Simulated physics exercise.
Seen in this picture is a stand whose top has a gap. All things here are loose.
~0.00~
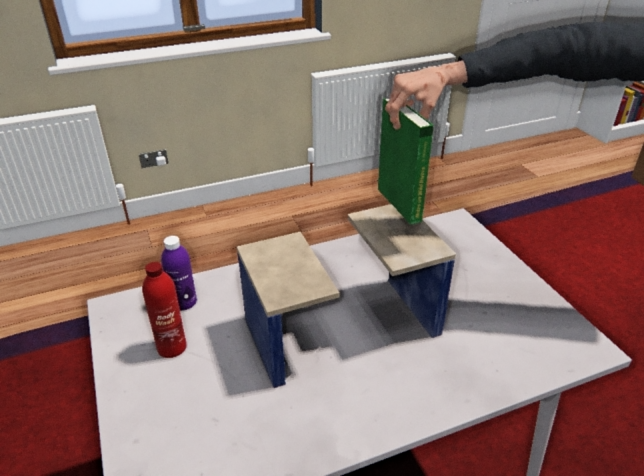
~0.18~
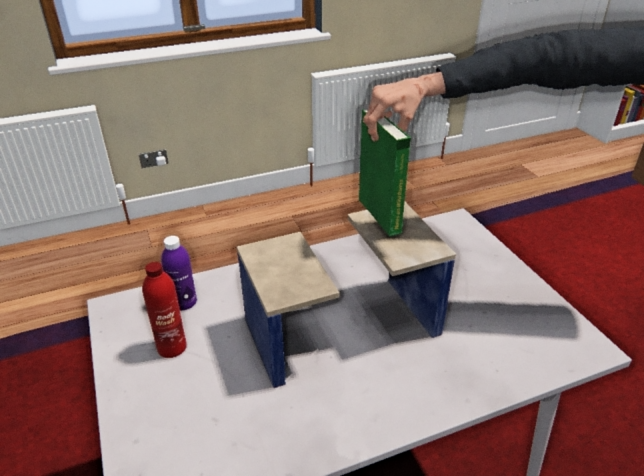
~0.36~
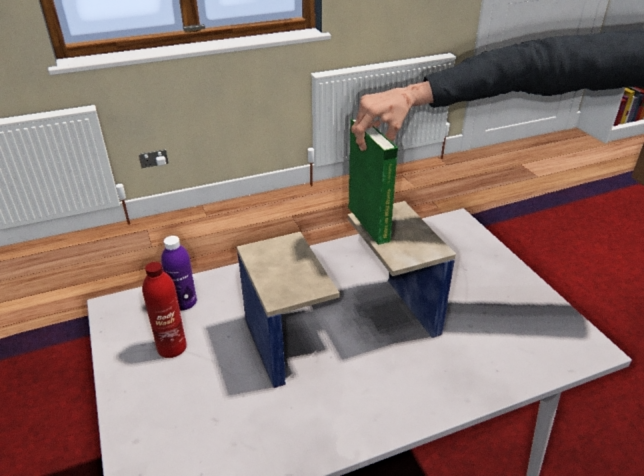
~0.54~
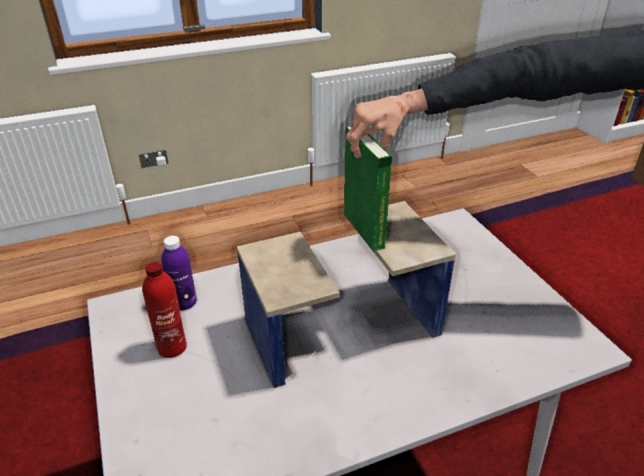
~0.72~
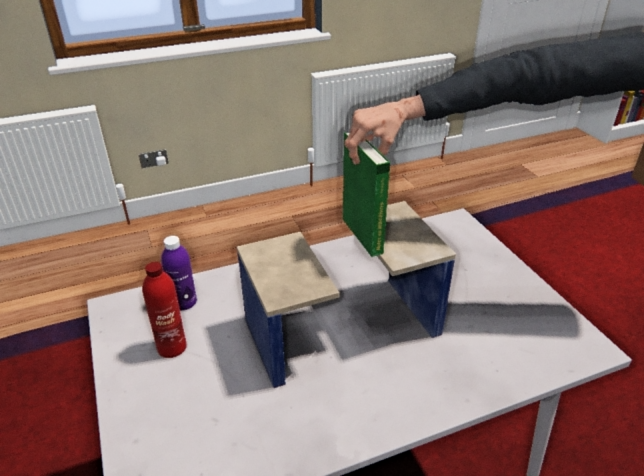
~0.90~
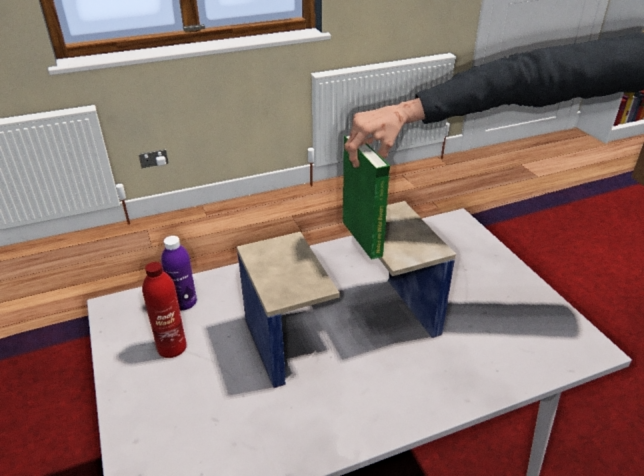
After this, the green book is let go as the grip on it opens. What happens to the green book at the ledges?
Guess what, it heads down to the table.
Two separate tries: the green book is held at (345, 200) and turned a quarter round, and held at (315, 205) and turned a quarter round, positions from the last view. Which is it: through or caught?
The first time it does not get through, and the second time it does not get through.
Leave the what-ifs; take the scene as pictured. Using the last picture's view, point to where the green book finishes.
At about (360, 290).
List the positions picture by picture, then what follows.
In the first frame, on its way; green book (403, 160); purple bottle (178, 272).
In the second frame, on its way; green book (382, 172); purple bottle (178, 272).
In the third frame, on its way; green book (371, 181); purple bottle (178, 272).
In the fourth frame, on its way; green book (365, 188); purple bottle (178, 272).
In the fifth frame, on its way; green book (364, 194); purple bottle (178, 272).
In the sixth frame, held still over the gap; green book (364, 197); purple bottle (178, 272).
By 1.22 s, green book moved about its own width near (360, 280).
By 1.56 s, green book moved well along near (360, 290).
When it is over (1.9 s), moved from the start, green book; the other 2 as before. End places, in pixels of the last picture, green book near (360, 290). The book drops through.
